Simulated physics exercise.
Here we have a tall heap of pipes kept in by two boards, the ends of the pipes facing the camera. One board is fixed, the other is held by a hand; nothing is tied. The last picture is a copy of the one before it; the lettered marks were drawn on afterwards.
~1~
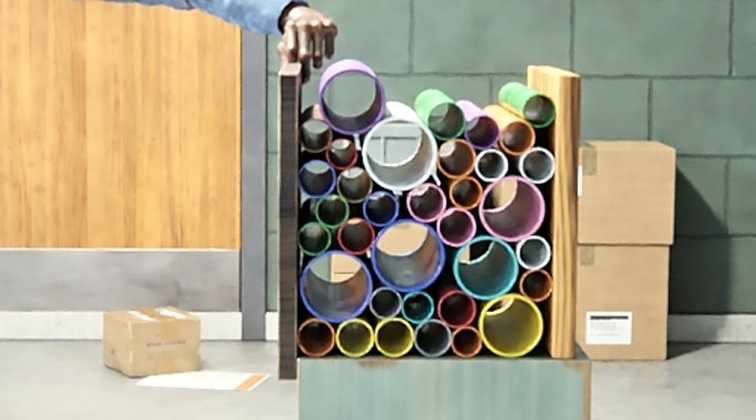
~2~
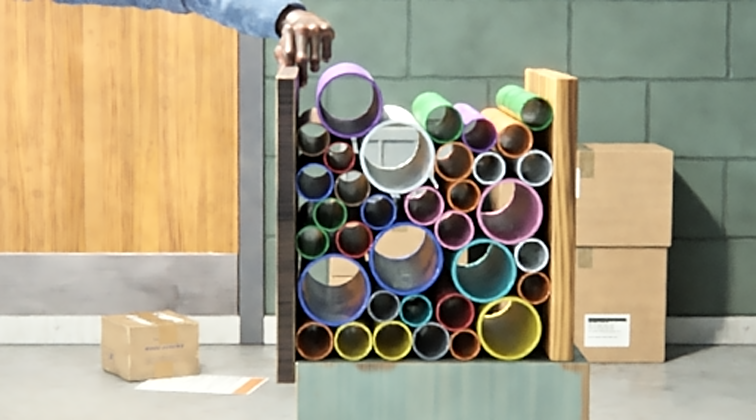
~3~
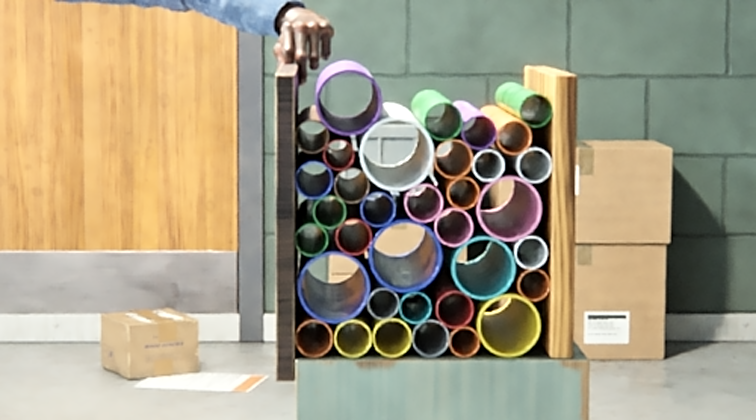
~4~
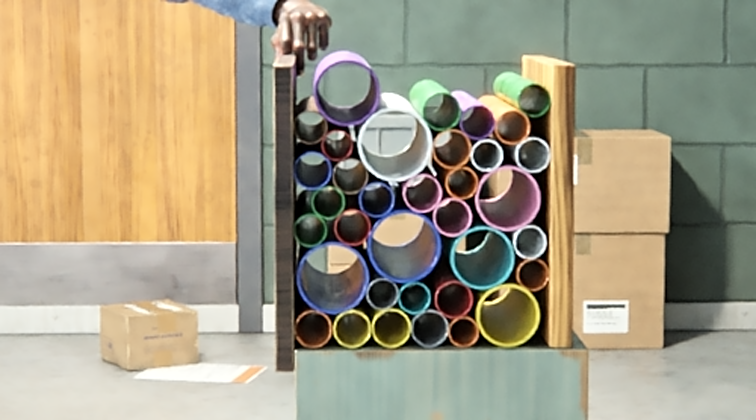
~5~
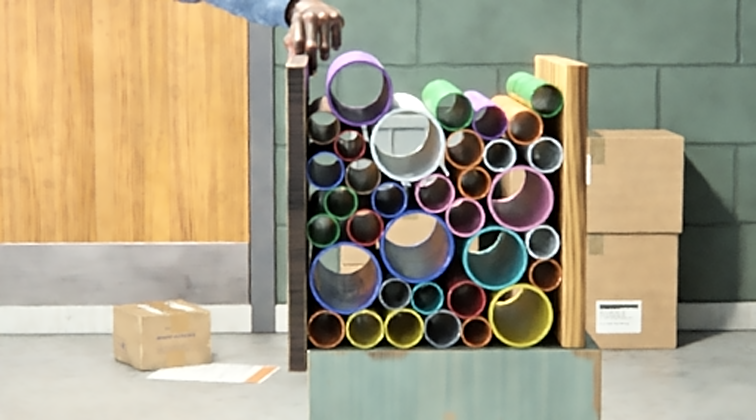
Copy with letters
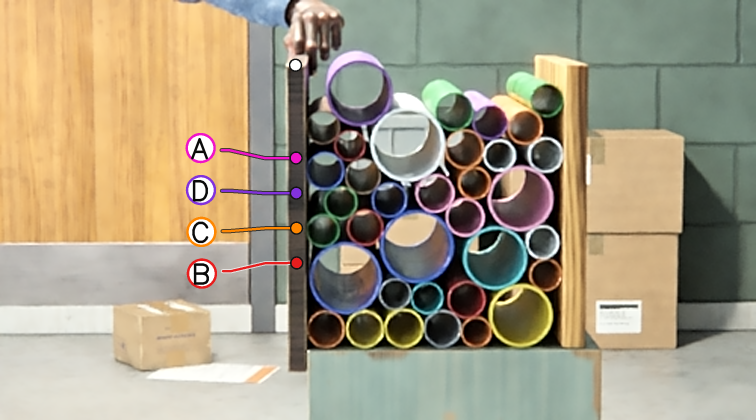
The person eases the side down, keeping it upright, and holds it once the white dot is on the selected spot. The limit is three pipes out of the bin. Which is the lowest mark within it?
At most to D.
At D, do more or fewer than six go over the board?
It loses fewer than six.
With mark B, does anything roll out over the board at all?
Yes.
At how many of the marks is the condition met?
Two of them.
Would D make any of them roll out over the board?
Yes, at D.
On the marked copy, A at (296, 158); B at (297, 263); C at (297, 229); D at (296, 193); the white dot at (296, 65).
With D. Early on, top of the board (306, 126).
Further on, top of the board (306, 192).
At the end, top of the board (306, 192), one out over the board.
As for the rest, A none out over the board; B more than three out over the board; C more than three out over the board.
